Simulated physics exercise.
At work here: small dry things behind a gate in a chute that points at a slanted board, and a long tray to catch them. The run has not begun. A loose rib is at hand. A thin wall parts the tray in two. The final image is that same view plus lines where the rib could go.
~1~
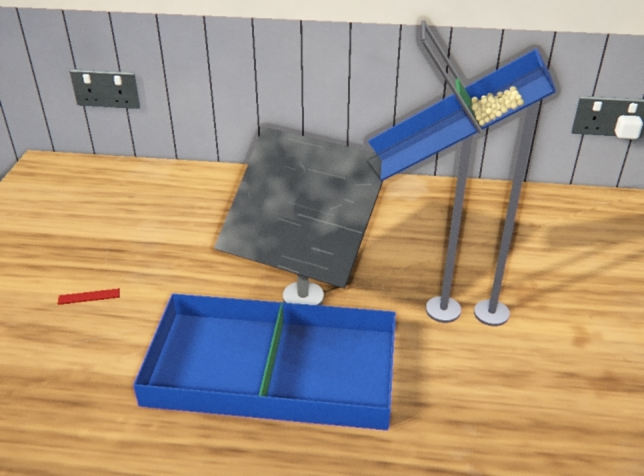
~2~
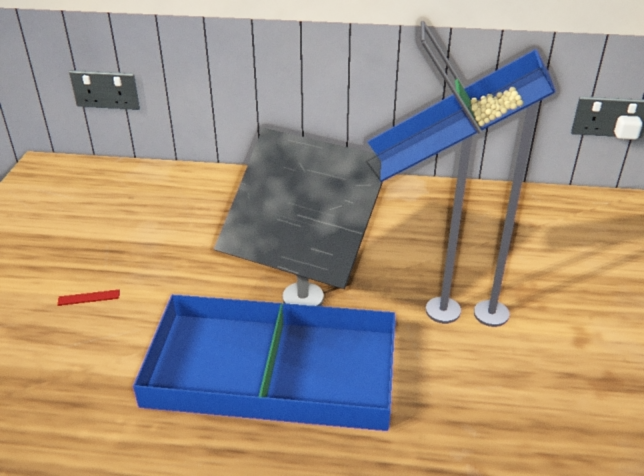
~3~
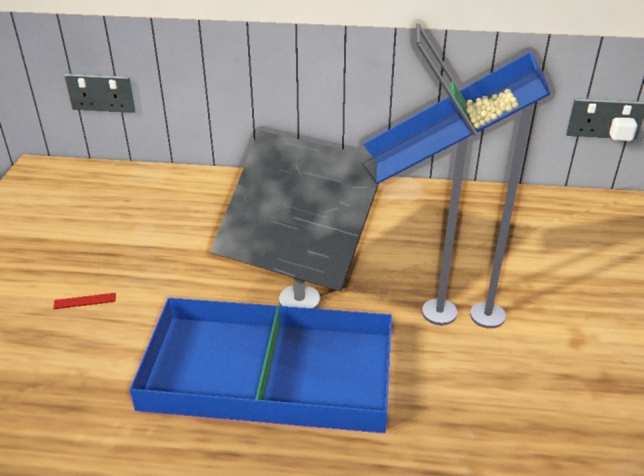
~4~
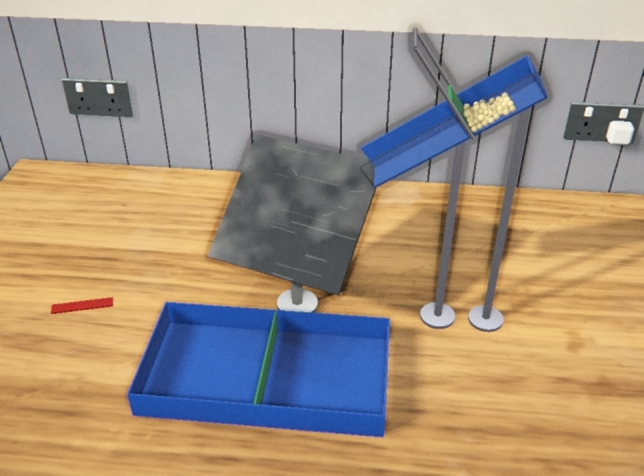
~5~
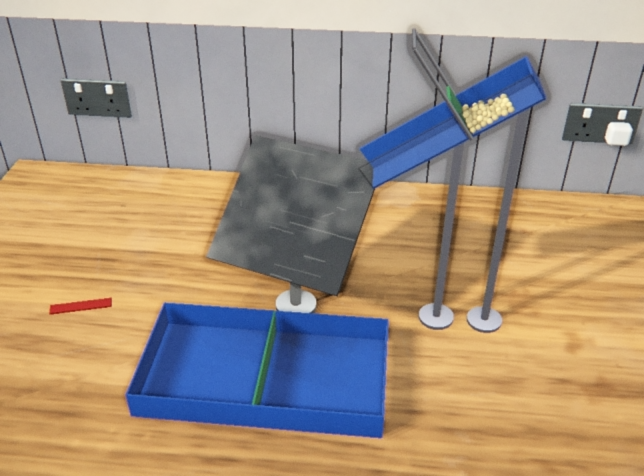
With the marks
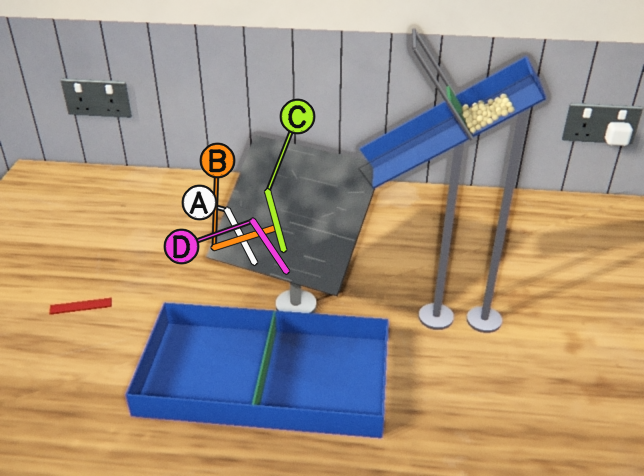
The view drifts slightly while pale beans sit still behind a gate in a blue chute.
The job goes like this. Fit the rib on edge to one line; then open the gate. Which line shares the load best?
The best line is C.
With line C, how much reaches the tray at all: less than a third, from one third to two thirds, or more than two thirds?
More than two thirds.
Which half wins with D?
Right.
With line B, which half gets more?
Left.
On the marked copy, line A from (227, 210) to (254, 262); line B from (275, 227) to (214, 247); line C from (267, 191) to (283, 249); line D from (252, 221) to (286, 271).
With A, of what is caught, the larger part in the left half, about a tenth in the right.
With B, of what is caught, almost all in the left half, about a tenth in the right.
With C, of what is caught, roughly half in the left half, roughly half in the right.
With D, of what is caught, about a tenth in the left half, the larger part in the right.
